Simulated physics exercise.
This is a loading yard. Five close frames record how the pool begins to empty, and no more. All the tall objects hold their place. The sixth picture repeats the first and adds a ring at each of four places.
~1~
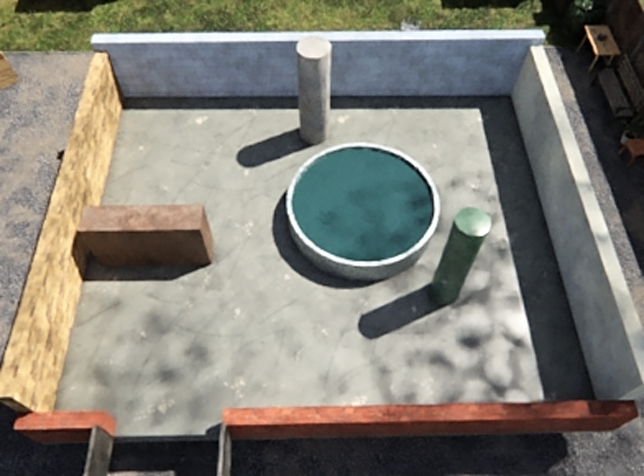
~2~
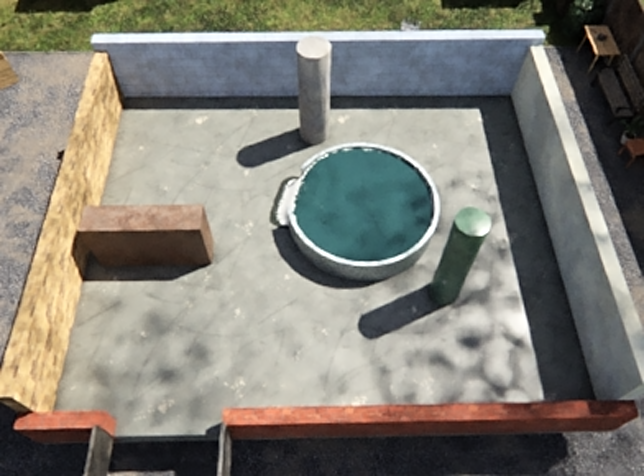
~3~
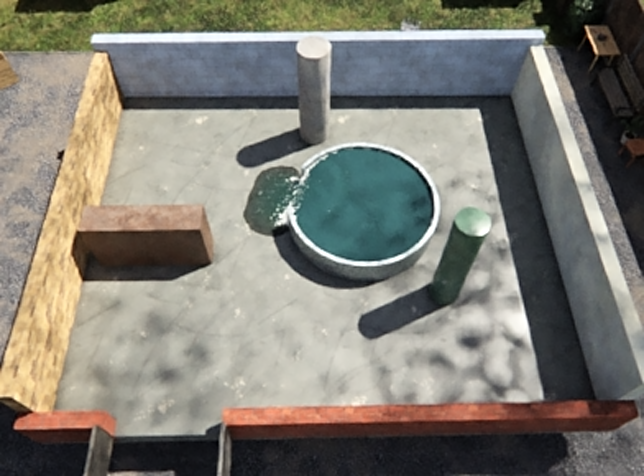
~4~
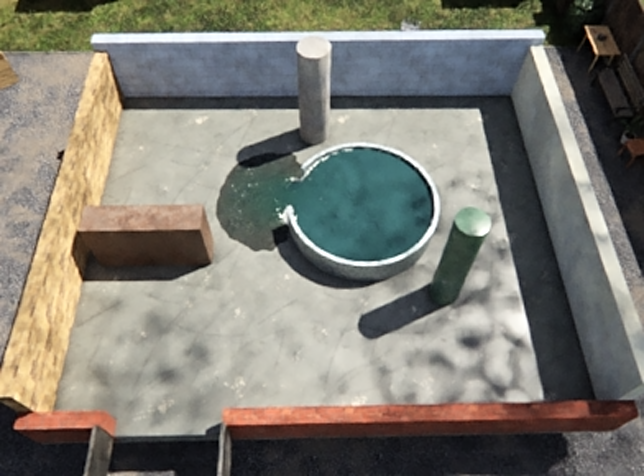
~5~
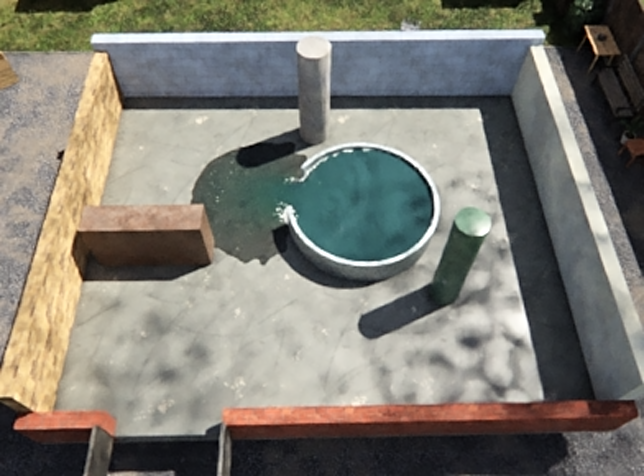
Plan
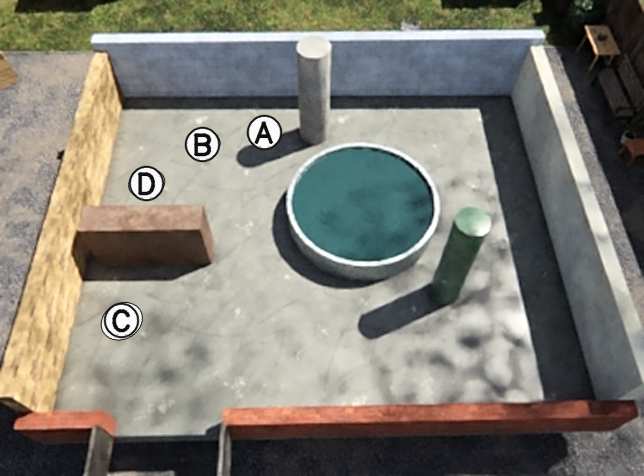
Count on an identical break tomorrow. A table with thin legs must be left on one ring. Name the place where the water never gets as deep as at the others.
I would pick ring C.
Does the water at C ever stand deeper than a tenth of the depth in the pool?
No.
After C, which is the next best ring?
It is A.
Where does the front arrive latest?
Here it is ring C.
On the marked copy, A at (264, 132); B at (202, 144); C at (121, 320); D at (146, 183).
For ring A, the water peaks at about 21 % of the depth that stood in the pool.
For ring B, the water peaks at about 40 % of the depth that stood in the pool.
For ring C, the water peaks at about 4 % of the depth that stood in the pool.
For ring D, the water peaks at about 37 % of the depth that stood in the pool.
